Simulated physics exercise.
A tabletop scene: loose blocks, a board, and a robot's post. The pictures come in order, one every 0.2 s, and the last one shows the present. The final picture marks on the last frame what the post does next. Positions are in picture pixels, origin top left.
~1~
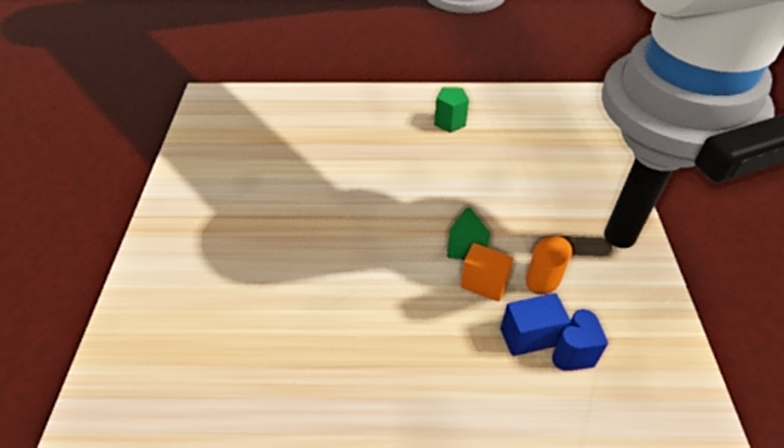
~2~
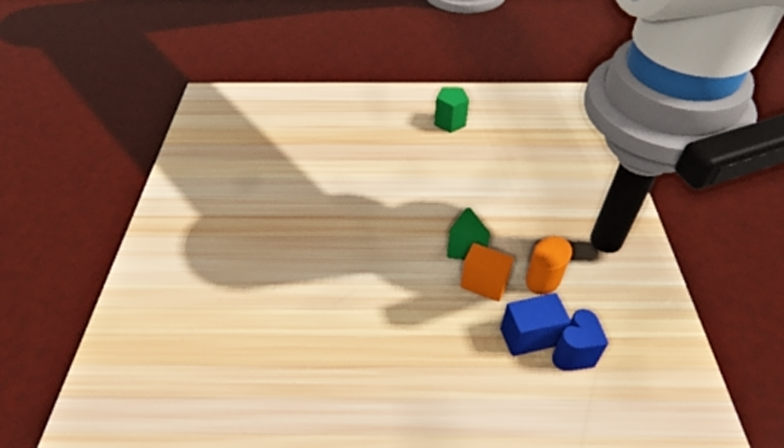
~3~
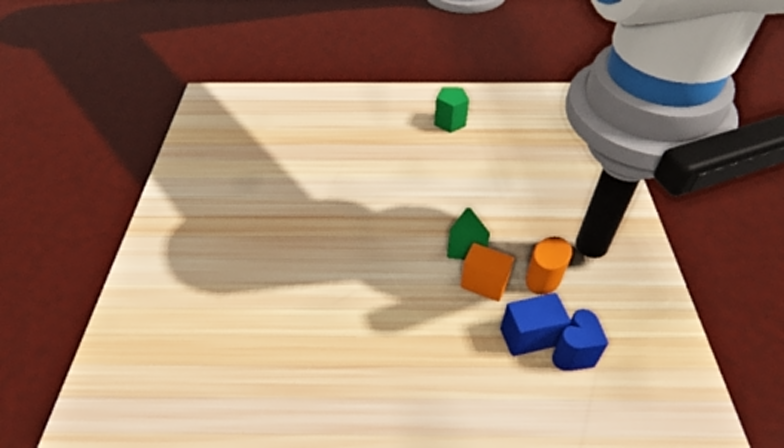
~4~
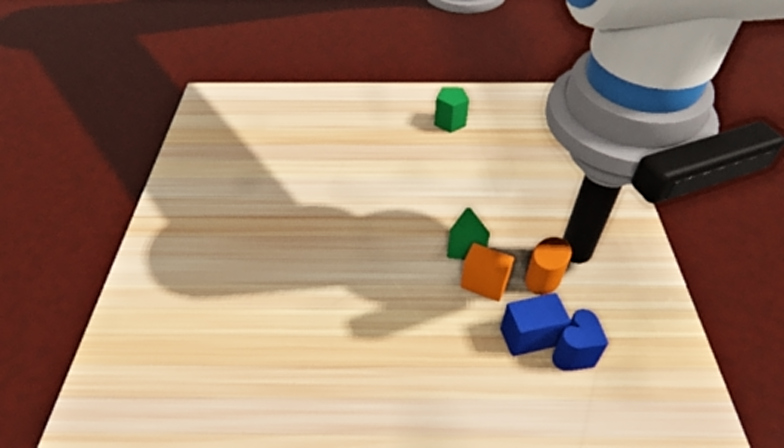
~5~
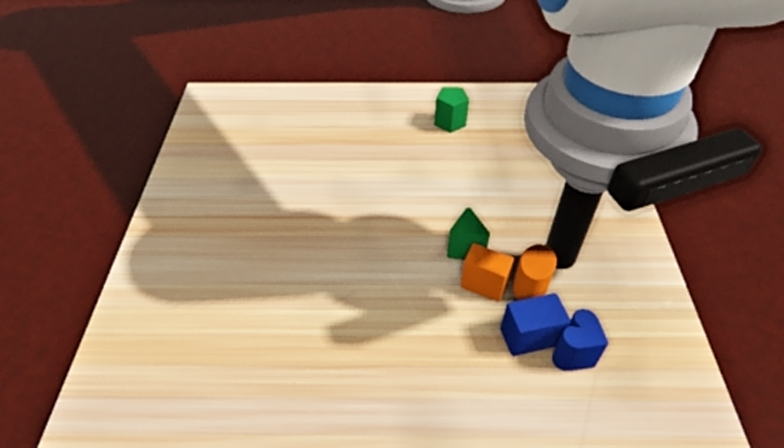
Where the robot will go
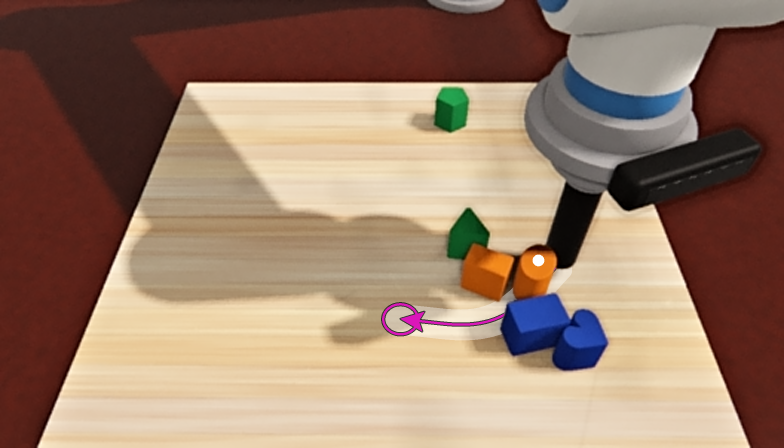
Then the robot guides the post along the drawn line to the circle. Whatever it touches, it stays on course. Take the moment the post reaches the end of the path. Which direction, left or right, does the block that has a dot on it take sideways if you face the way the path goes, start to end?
Facing from start to end, it will go to the left.
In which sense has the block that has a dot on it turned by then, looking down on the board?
Viewed from above: Anti-clockwise.
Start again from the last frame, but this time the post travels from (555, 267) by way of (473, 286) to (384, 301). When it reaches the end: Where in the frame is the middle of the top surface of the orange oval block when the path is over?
It is at (501, 287).
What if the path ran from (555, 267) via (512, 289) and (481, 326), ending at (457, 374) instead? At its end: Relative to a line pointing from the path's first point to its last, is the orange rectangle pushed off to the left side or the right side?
With start-to-end as forward, it shifts right.
Drawn move, from (555, 267) by way of (520, 304) and (465, 325) to (401, 319); the dot is on the orange oval block.
What follows on the original path. One third of the way, post at (523, 294); orange rectangle at (482, 259), turned 20° clockwise; orange oval block at (495, 297); blue rectangle at (539, 316), turned 15° anticlockwise.
Two thirds of the way, post at (465, 315); orange rectangle at (482, 259), turned 20° clockwise; orange oval block at (445, 329), turned 25° anticlockwise; blue rectangle at (539, 316), turned 15° anticlockwise.
At the end, post at (401, 309); orange rectangle at (482, 259), turned 20° clockwise; orange oval block at (430, 332), turned 75° anticlockwise; blue rectangle at (539, 316), turned 15° anticlockwise; blue heart still.
